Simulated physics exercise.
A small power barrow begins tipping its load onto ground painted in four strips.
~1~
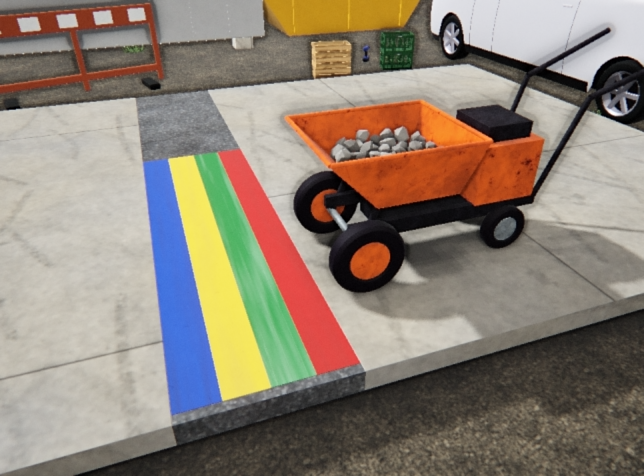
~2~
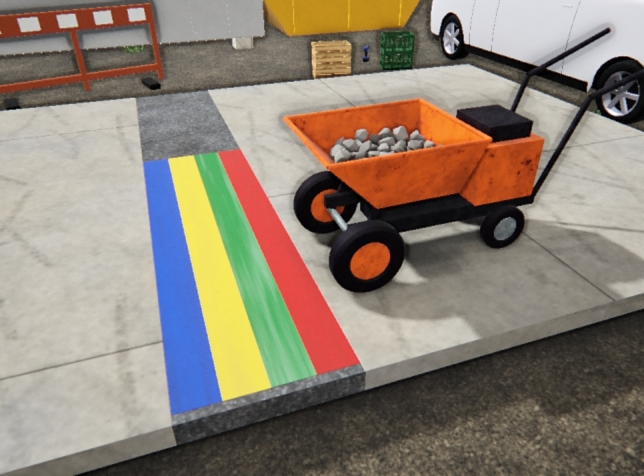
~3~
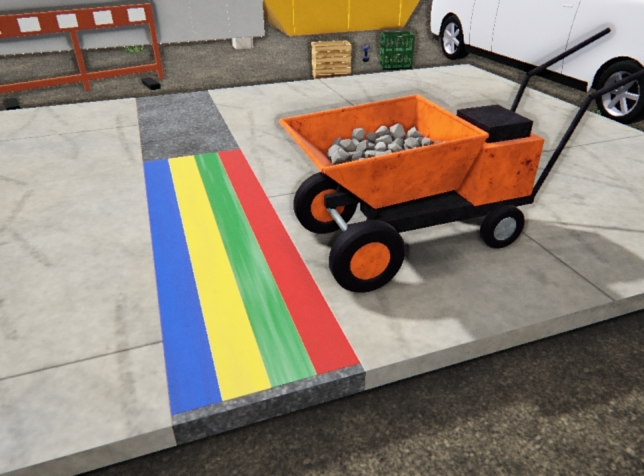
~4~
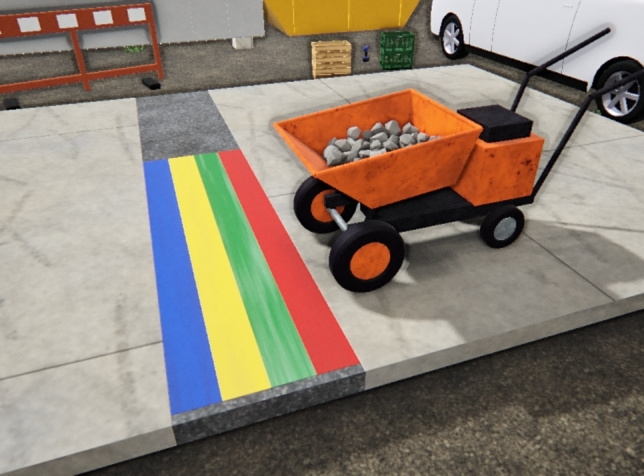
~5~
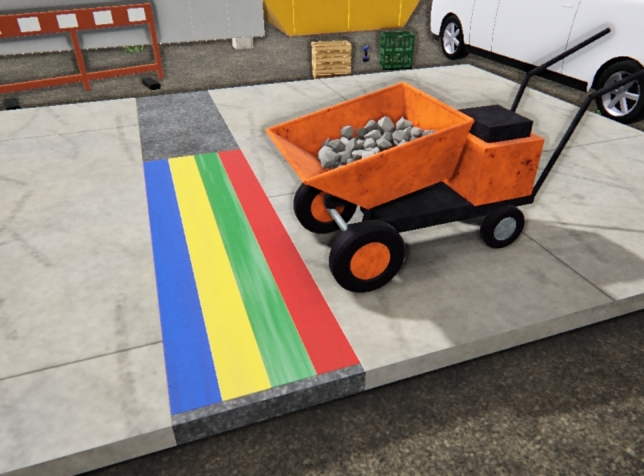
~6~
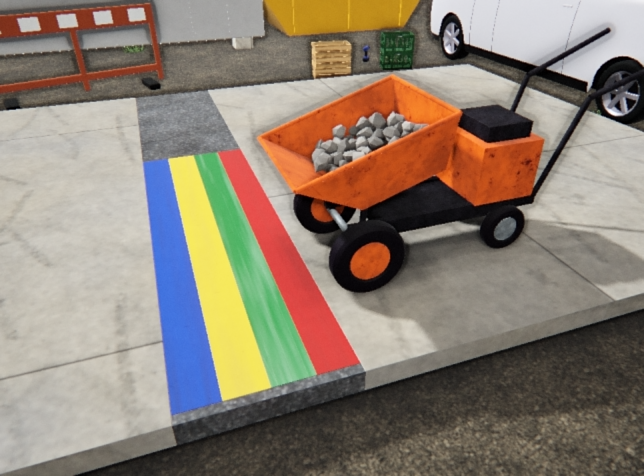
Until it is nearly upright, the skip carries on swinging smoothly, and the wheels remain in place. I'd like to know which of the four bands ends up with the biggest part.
The biggest part ends up on the yellow band.
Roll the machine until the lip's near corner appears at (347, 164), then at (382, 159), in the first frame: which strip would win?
The first case gives the strip in yellow, the second gives the green one.
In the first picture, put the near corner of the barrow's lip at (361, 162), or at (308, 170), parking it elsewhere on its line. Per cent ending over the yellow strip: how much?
Close to 30 in a hundred, and close to 20 in a hundred.
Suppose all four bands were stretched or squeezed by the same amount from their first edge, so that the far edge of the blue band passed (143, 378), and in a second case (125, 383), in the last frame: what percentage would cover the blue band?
I get 10 % for the first one and 10 % for the second.
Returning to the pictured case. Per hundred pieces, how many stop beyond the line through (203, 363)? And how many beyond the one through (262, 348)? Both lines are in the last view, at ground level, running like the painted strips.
About 30 percent, then about 70 percent.
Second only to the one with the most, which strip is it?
Following the top strip comes blue.
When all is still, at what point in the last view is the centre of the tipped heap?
Centre at rest, last view: Approx. (202, 280).
Soon, skip tipped steeply; all in the skip.
A while on, skip tipped right over; about two thirds in the skip; a small part over the green strip; about a quarter over the yellow strip; a stray few over the blue strip.
Towards the end, skip tipped right over; about a quarter in the skip; a small part over the green strip; about a third over the yellow strip; about a quarter over the blue strip; a small part off the paint.
Finally, skip tipped right over; about a quarter in the skip; a stray few over the red strip; a small part over the green strip; about a third over the yellow strip; about a quarter over the blue strip; a small part off the paint.
